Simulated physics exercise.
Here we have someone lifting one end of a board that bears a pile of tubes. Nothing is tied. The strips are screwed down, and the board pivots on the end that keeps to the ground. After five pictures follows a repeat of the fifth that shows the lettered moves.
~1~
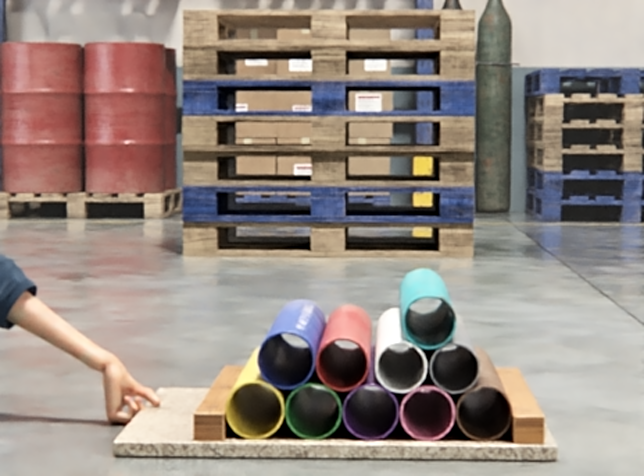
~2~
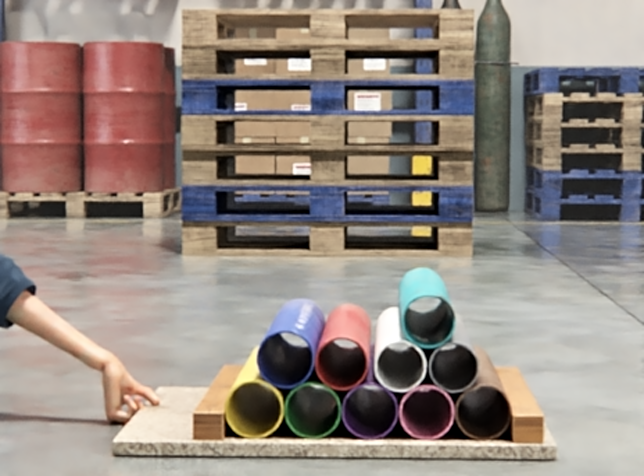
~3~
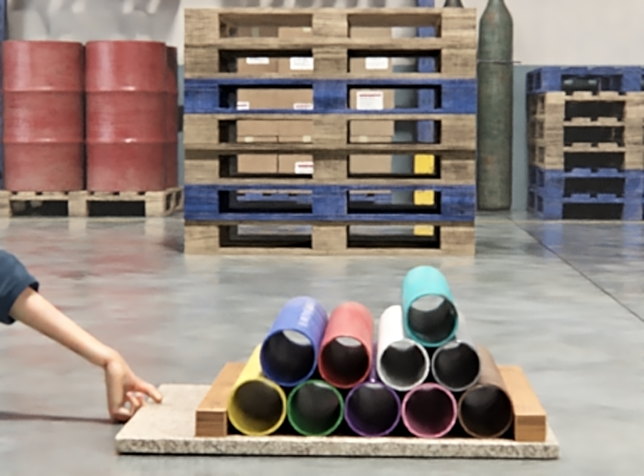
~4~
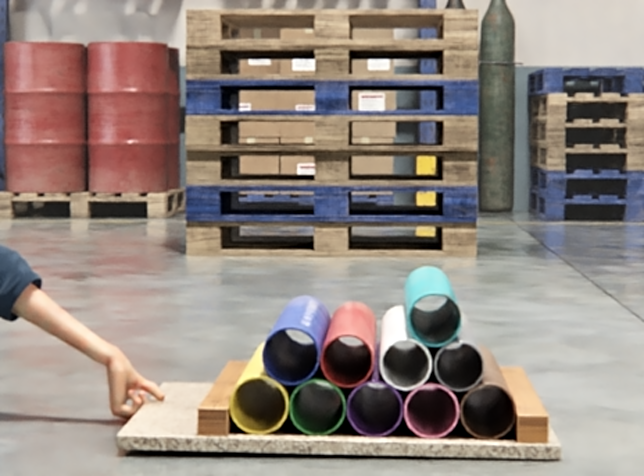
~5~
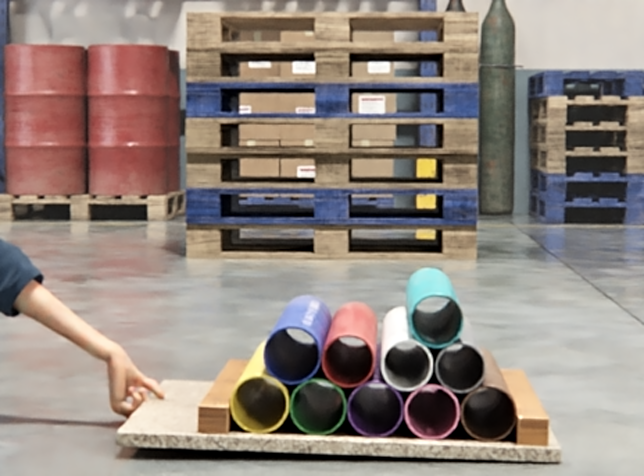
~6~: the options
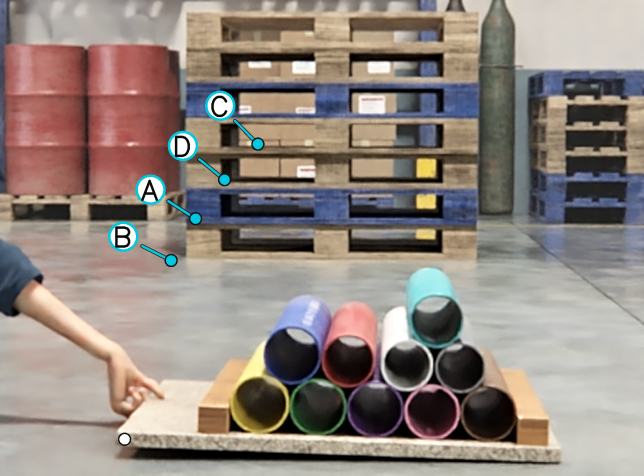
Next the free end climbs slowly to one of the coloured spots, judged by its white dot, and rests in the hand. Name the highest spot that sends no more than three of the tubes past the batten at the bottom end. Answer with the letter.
Up to B.
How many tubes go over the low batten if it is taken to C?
With C, five.
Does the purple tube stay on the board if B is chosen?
Yes, with B.
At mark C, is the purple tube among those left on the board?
Yes.
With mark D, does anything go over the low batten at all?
At D: Yes.
On the copy, A at (195, 219); B at (171, 261); C at (258, 144); D at (225, 179); the white dot at (125, 439).
On B. First, board at 16°.
Then, board at 26°.
Finally, board at 26°, none over the low batten.
By contrast, A five over the low batten; C five over the low batten; D five over the low batten.
